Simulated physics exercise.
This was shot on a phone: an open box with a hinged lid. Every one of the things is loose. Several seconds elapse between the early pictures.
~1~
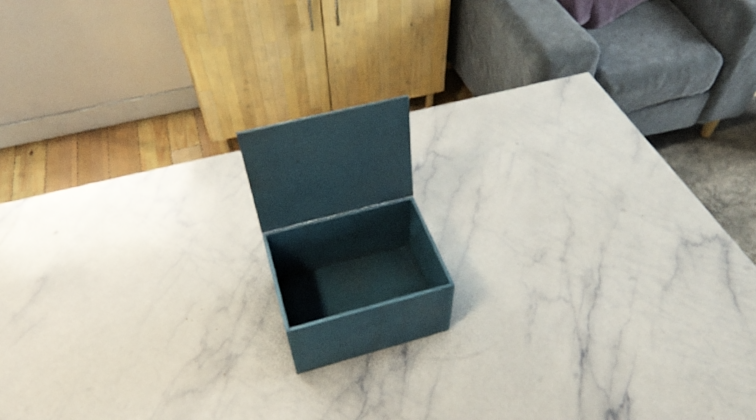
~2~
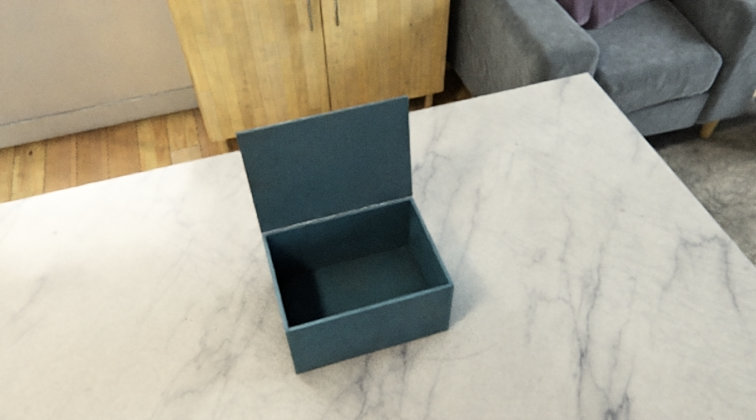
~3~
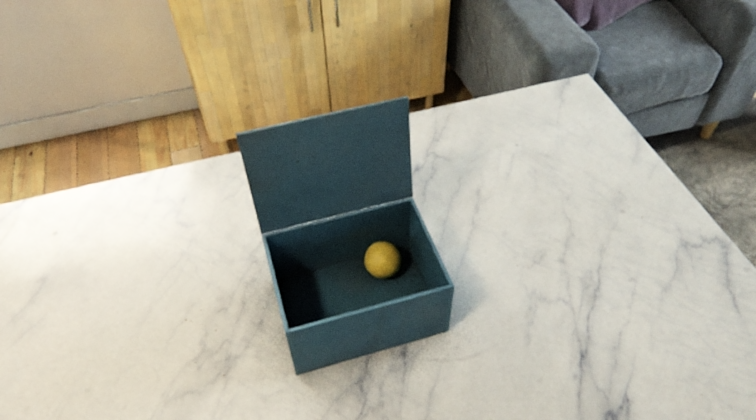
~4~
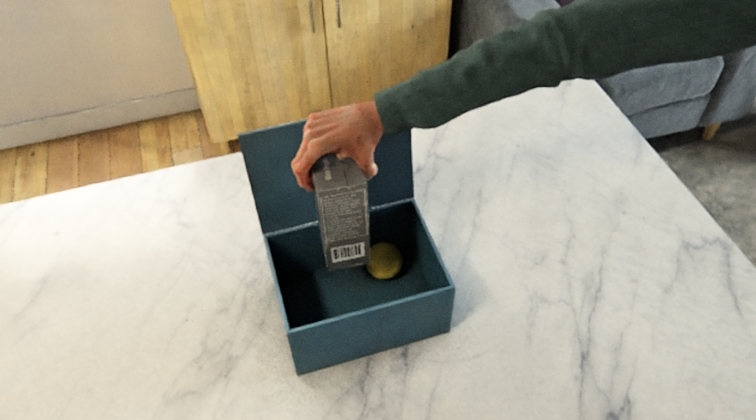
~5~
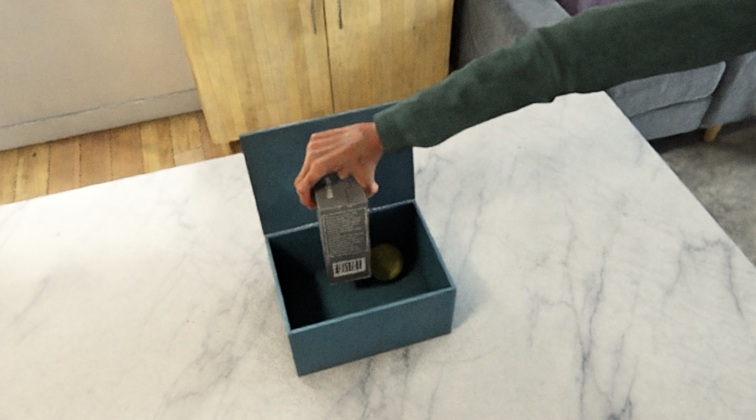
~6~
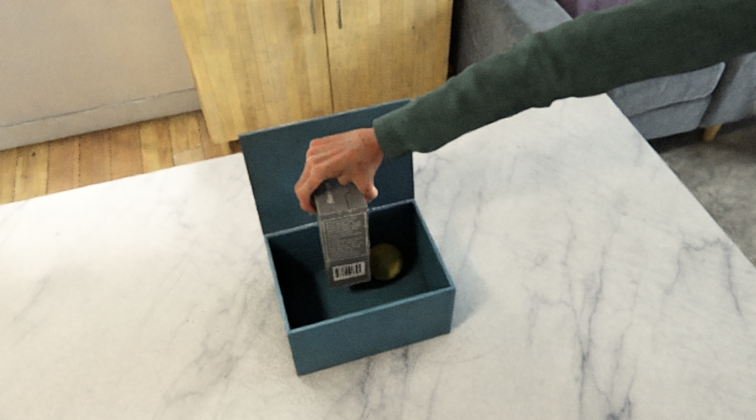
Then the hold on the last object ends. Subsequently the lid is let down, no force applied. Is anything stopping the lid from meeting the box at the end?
Yes, so the lid is still up at the end.
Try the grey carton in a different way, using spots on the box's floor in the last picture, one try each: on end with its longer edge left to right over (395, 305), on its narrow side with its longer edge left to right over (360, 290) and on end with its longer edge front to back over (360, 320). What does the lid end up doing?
Case one lid open, case two lid shut, case three lid open.
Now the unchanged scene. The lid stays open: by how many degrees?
It comes to about 30°.
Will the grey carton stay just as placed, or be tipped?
Looking at the last picture, the grey carton sits at an angle.
Then, 1.20 s later than the last frame, lid 81° above the rim; grey carton moved about its own width near (345, 257).
Then, 2.50 s later than the last frame, lid 41° above the rim; grey carton tilted by 20° near (350, 273).
When it is over, lid 29° above the rim; moved from the start, grey carton; yellow lemon as before. End places, in pixels of the last picture, grey carton near (354, 285).
